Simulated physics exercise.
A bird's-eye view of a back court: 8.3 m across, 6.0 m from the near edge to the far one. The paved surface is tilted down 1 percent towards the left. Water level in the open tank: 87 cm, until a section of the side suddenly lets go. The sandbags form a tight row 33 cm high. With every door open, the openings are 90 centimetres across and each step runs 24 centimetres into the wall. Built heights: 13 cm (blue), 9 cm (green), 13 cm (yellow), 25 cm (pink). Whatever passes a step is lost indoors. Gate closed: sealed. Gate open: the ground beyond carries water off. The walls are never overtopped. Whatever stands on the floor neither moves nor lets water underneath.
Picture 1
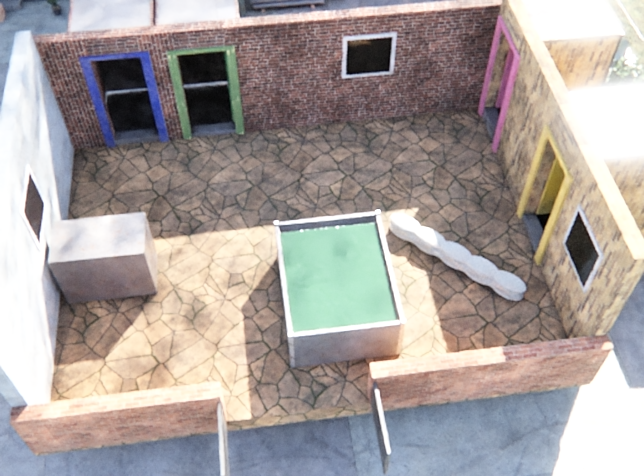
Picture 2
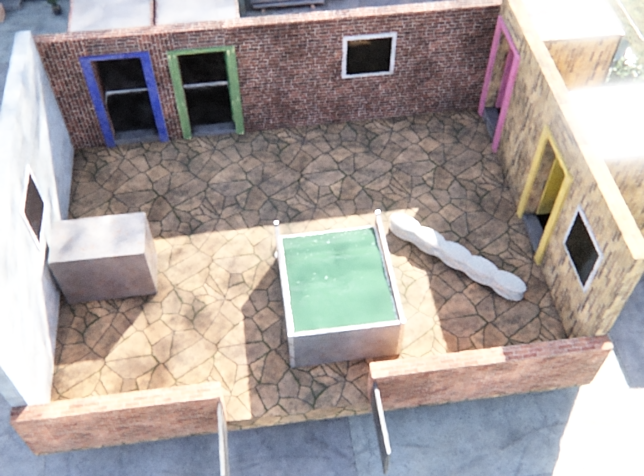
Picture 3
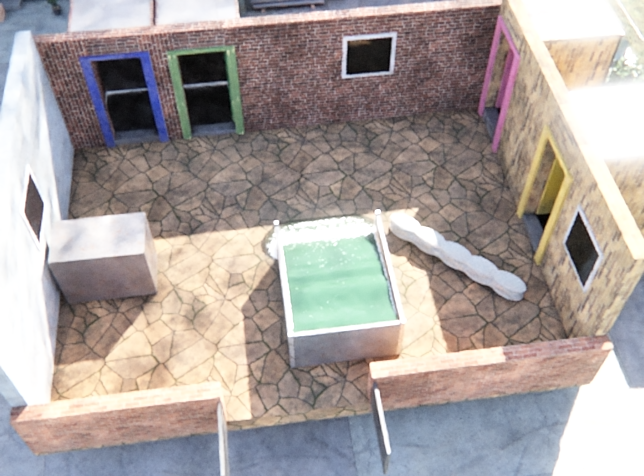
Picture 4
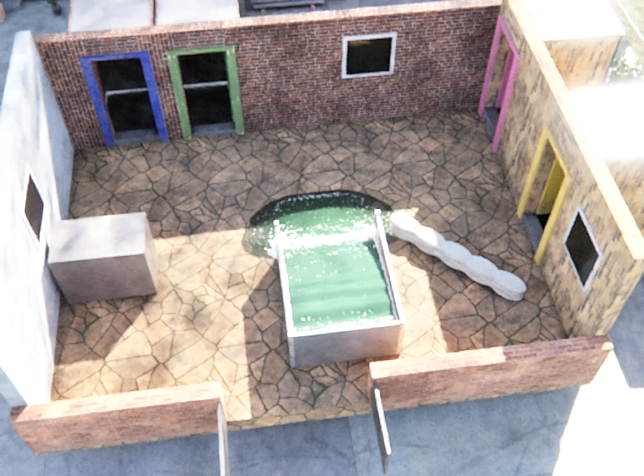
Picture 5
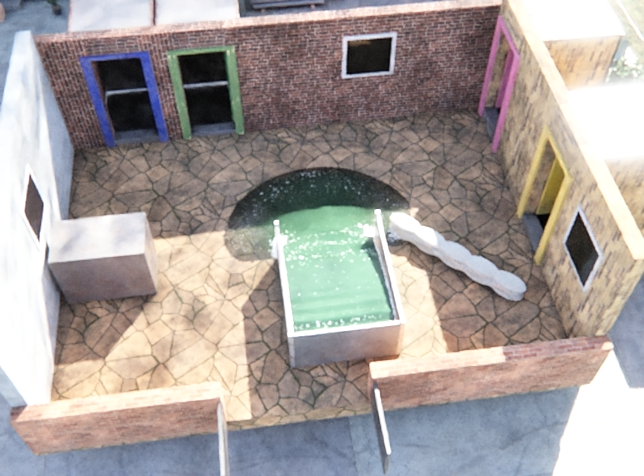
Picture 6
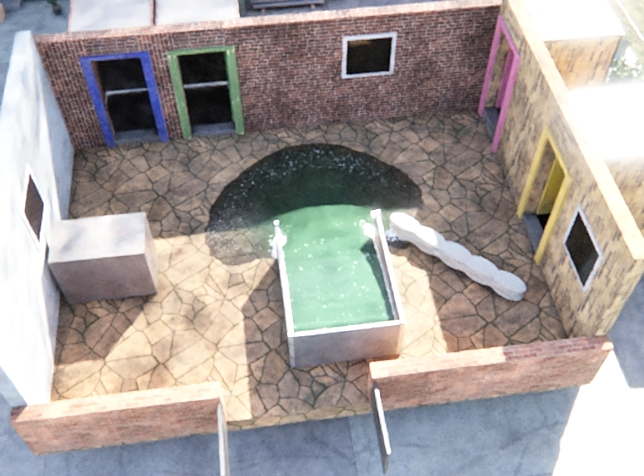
A walled back court with brown stone paving is seen from high above its low front wall. Blue and green doorways stand at the back left, pink and yellow ones on the right, with a grey block at left and a lumpy white barrier beside a central tank of green water. The tank's far side opens and water pours out, foaming, then spreads backward in a dark, widening fan, while the camera stays still.
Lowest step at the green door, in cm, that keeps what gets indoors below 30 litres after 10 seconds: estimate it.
My estimate is 19 cm.
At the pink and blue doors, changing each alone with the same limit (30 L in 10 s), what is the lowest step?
Close to 24 cm (pink) and close to 10.0 cm (blue).
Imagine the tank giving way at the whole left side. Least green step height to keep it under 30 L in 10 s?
Estimate: Near 6.5 cm.
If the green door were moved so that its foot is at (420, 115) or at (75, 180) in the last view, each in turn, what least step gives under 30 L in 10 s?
About 13.5 cm for the first and 25 cm for the second.
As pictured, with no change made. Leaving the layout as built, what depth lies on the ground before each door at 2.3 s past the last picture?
Depth (cm): Blue 14 / green 18 / yellow 0 / pink 30.
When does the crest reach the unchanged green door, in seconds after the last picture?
Peak time: About 1.4 s.
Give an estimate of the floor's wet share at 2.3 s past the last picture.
Wet: Close to 45 %.
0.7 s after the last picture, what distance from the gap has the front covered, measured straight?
Roughly 4.0 metres.
Then, 0.7 s after the last picture water covers 35 % of the floor, deepest (42 cm) near (290, 129); 19 cm at the green door, 5 litres in over its 9 cm step.
Then, 2.3 s after the last picture water covers 45 % of the floor, deepest (38 cm) near (83, 163); 18 cm at the green door, 96 litres in over its 9 cm step.
Then, 9.3 s after the last picture water covers 90 % of the floor, deepest (12 cm) near (75, 258); 7 cm at the green door, 123 litres in over its 9 cm step.
At the green door as built, the water peaked near 24 cm, 1.3 s after the last picture.
Run again over the same 10 s with other heights there, 57 litres in over 15 cm, 20 litres over 20.5 cm. The limit of 30 litres is kept from about 19 cm up.
